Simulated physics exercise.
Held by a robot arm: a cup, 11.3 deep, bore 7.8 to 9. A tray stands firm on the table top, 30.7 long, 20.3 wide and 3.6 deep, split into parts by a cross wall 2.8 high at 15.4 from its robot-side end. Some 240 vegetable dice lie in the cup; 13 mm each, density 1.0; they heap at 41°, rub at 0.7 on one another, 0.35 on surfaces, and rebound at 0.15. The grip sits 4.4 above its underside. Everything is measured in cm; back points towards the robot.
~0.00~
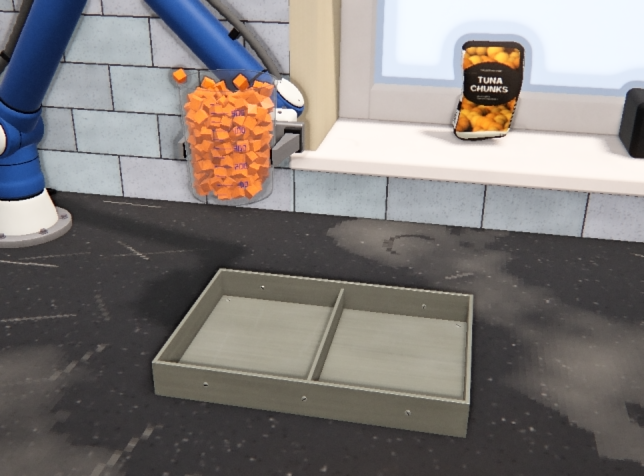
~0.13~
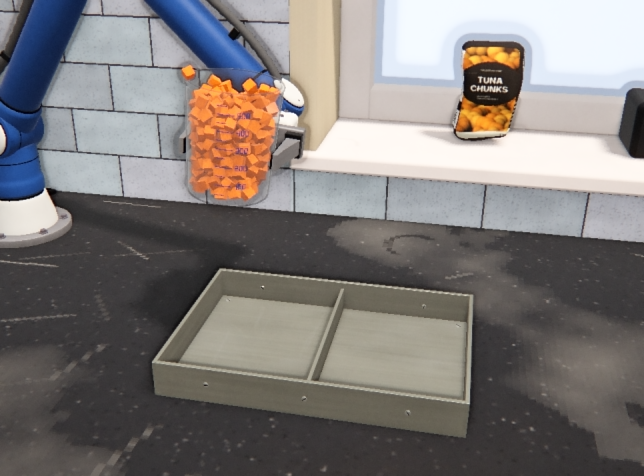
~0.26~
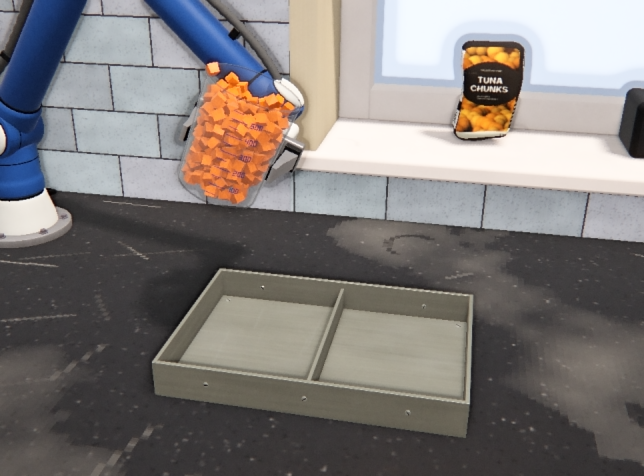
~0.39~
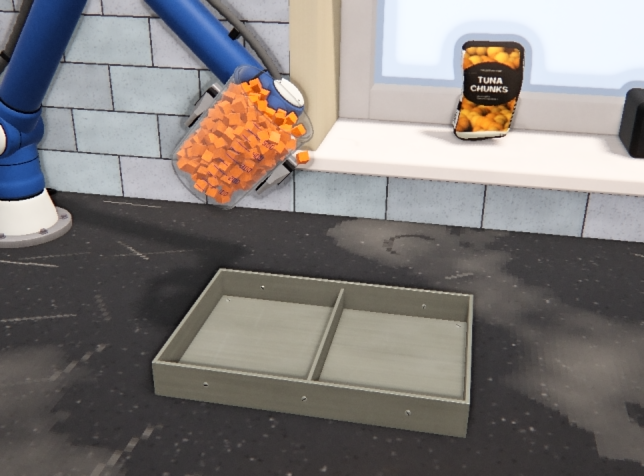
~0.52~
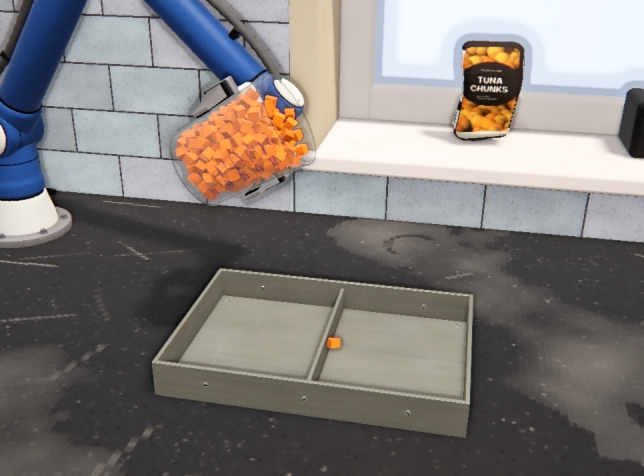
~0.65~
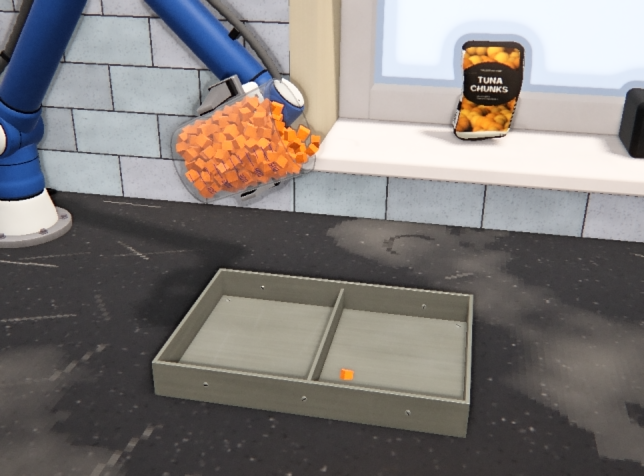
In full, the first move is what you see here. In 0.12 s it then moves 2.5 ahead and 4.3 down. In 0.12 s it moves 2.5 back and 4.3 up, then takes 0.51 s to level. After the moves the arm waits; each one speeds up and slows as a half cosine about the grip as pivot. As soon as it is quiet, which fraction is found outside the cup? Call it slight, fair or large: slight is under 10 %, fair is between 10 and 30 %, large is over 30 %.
I would call it slight, under 10 %.
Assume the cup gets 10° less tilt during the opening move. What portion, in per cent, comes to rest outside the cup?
Estimate: Close to 0 in a hundred.
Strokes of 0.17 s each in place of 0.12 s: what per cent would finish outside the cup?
It would be some 0 %.
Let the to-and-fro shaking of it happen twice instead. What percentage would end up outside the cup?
It would then be around 5 per cent.
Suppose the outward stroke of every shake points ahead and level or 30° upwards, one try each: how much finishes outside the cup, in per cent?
Near 20 and 45 percent respectively.
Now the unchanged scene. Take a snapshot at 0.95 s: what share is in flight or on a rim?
I'd reckon close to 2 per cent.
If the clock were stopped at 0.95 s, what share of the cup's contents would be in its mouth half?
Near 50 %.
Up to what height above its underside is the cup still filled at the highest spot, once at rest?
It reaches close to 11.0 cm in the end.
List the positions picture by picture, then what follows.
The cup middle at (230, 139), level; upper third of the load around (226, 108), from x 180 to 265, top at y 75; 242 in the cup, in the first frame.
The cup middle at (231, 139), tilted 6° forward; upper third of the load around (230, 110), from x 190 to 275, top at y 75, in the second frame.
The cup middle at (235, 140), tilted 22° forward; upper third of the load around (235, 112), from x 190 to 285, top at y 70, in the third frame.
The cup middle at (238, 143), tilted 43° forward; upper third of the load around (245, 118), from x 185 to 305, top at y 85; 241 in the cup, 1 in flight or on a rim, in the fourth frame.
The cup middle at (241, 145), tilted 59° forward; upper third of the load around (249, 124), from x 180 to 335, top at y 95; 241 in the cup, 1 in the far-side part, in the fifth frame.
The cup middle at (241, 147), tilted 65° forward; upper third of the load around (245, 127), from x 185 to 345, top at y 105; 241 in the cup, 1 in the far-side part, in the sixth frame.
After 0.95 s, tilted 63° forward, highest piece 28 above the table; 234 in the cup, 2 in the far-side part, 6 in flight or on a rim.
After 1.25 s, tilted 13° forward, highest piece 29 above the table; 233 in the cup, 7 in the far-side part, 1 in the robot-side part, 1 on the table or floor.
After 1.60 s, level, highest piece 30 above the table; 233 in the cup, 7 in the far-side part, 1 in the robot-side part, 1 on the table or floor.
After 2.65 s, level, highest piece 30 above the table; 233 in the cup, 7 in the far-side part, 1 in the robot-side part, 1 on the table or floor.
In the end, 233 in the cup, 7 in the far-side part, 1 in the robot-side part, 1 on the table or floor. That is 4 % outside the cup.
